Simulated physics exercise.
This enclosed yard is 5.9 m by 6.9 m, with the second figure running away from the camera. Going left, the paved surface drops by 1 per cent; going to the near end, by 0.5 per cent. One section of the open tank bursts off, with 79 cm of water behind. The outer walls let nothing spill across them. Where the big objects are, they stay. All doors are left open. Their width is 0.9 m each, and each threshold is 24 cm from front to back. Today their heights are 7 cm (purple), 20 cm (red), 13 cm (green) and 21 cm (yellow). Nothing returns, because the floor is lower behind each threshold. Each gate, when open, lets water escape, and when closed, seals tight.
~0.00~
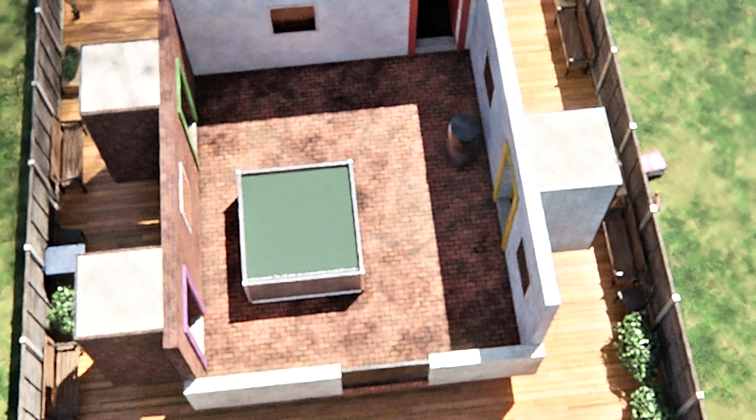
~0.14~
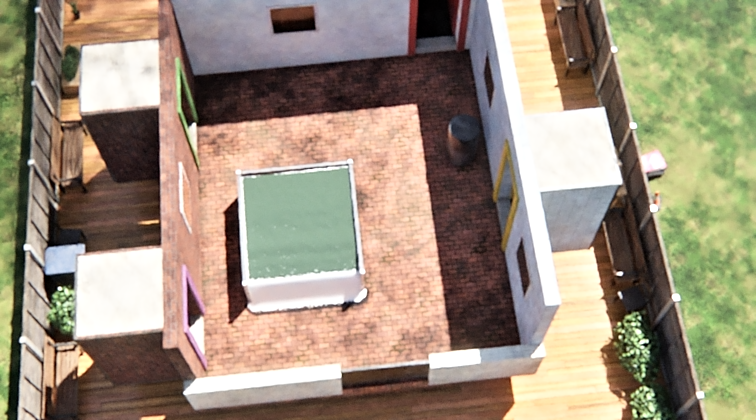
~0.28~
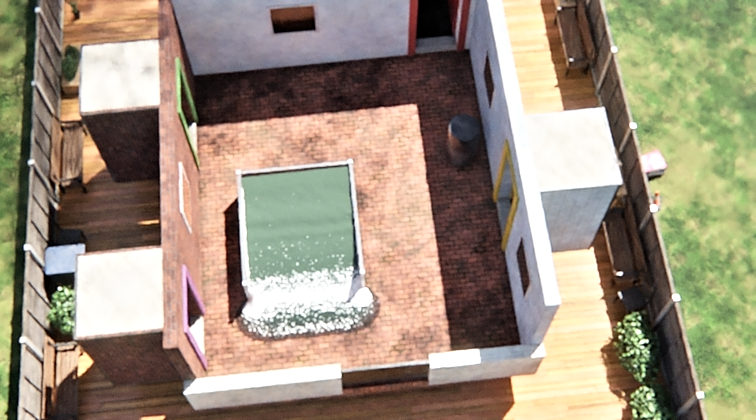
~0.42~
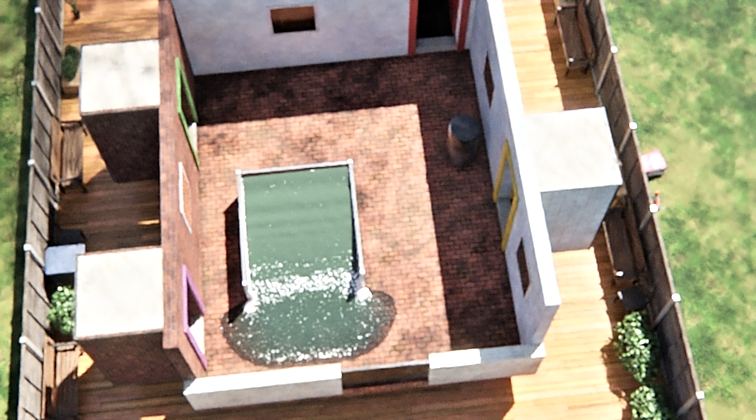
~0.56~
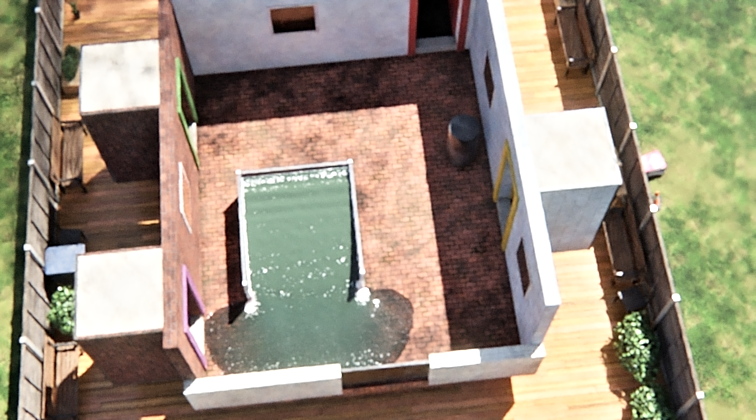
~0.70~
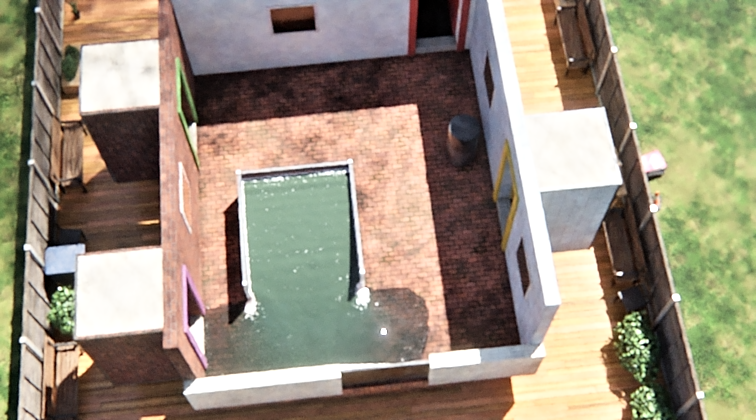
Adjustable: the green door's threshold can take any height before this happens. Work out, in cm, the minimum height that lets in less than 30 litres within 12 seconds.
I would say 9.5 cm.
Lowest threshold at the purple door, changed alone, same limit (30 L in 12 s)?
The purple door needs around 32 cm.
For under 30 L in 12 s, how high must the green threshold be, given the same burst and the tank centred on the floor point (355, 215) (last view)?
That setup calls for roughly 10.5 cm.
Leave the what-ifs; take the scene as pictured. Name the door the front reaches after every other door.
Red, last of all.
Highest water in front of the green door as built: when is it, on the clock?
8.0 s.
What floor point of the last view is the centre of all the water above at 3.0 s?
Centre estimate: (328, 306) px, approximately.
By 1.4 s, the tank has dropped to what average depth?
The mean depth is about 40 cm.
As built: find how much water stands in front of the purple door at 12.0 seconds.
It stands about 12.0 centimetres deep.
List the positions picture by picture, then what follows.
In the first frame, still water, 79 cm deep, in the open tank at (299, 223); the green door at (188, 118) is dry.
In the second frame, the front is at (257, 312), 0.3 m from the gap at (306, 289); 0.5 m2 of floor is wet, 79 cm left at the back.
In the third frame, the front is at (269, 338), 0.8 m from the gap at (306, 289); 1.9 m2 of floor is wet, 79 cm left at the back.
In the fourth frame, water pours out at (306, 290) and has run 1.3 m, to (267, 363); about 12 cm deep outside, 78 cm at the back.
In the fifth frame, the front is at a hidden place, 1.7 m from the gap at (306, 290); 5.5 m2 of floor is wet, 68 cm left at the back.
In the sixth frame, the gap is at (306, 290), the front 1.9 m out at a hidden place; the back of the open tank holds 67 cm; 3.7 m in a straight line remain to the green door at (188, 118).
After 1.4 s water covers 20 % of the floor, deepest (66 cm) near (216, 391); it has not reached the green door.
After 3.0 s water covers 45 % of the floor, deepest (38 cm) near (206, 392); 3 cm at the green door, 0 litres in over its 13 cm threshold.
After 12.0 s water covers 100 % of the floor, deepest (16 cm) near (206, 392); 13 cm at the green door, 5 litres in over its 13 cm threshold.
At the green door as built, the water arrived by 3.0 s and peaked near 16 cm at 8.0 s.
With a threshold of 8.5 cm, 47 litres would have come in within the 12 s; with 11.5 cm, 12 litres. So under 30 litres takes about 9.5 cm.
